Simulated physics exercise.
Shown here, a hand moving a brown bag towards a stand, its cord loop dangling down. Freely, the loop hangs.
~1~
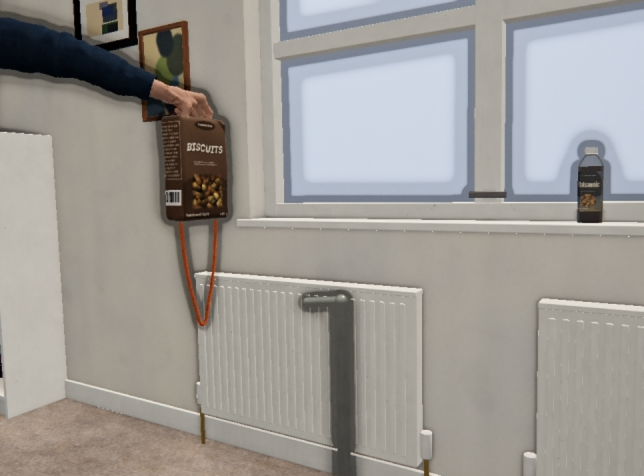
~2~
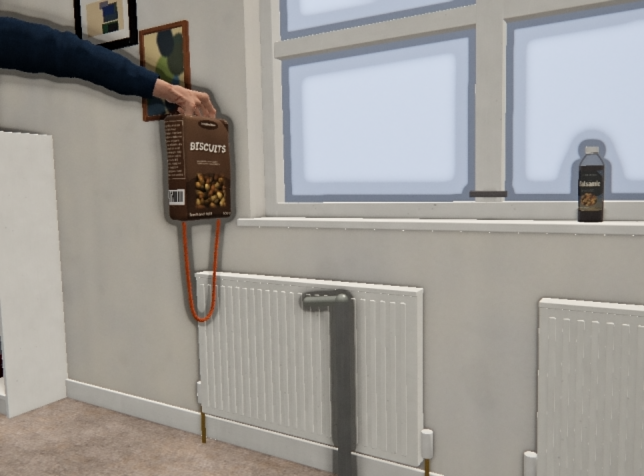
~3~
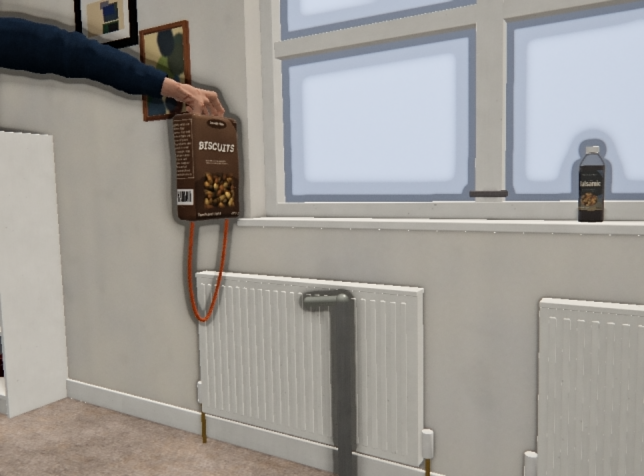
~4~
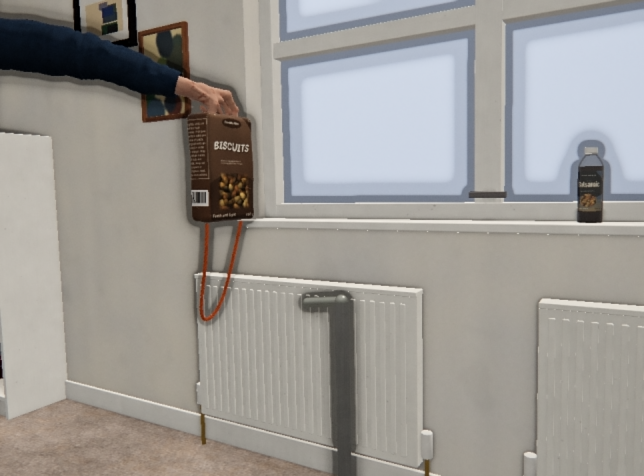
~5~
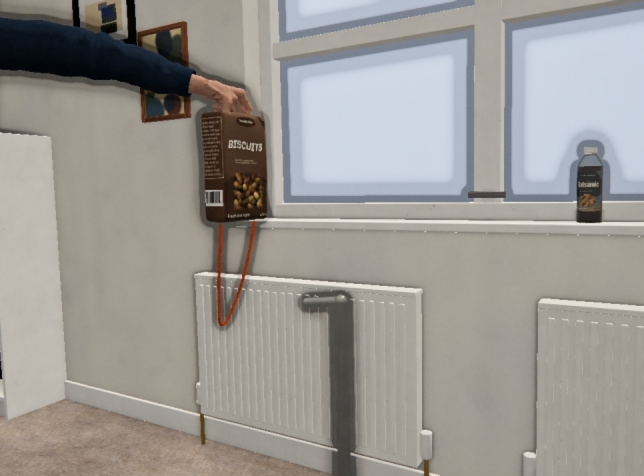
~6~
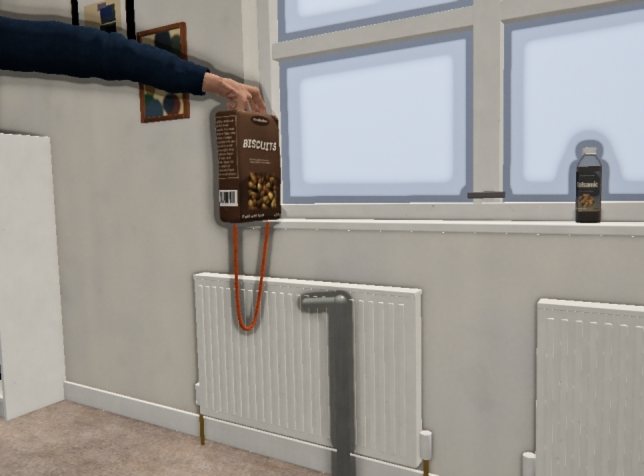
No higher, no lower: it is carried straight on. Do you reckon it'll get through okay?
No, it catches.
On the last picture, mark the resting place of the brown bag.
It ends at (416, 159).
Then, 0.46 s past the final frame, bag over the post near (312, 164).
Then, 0.98 s past the final frame, bag past the post near (393, 160).
When it is over, bag past the post near (417, 159); loop tight round the post, hand stopped. The brown bag is jerked back by its loop.
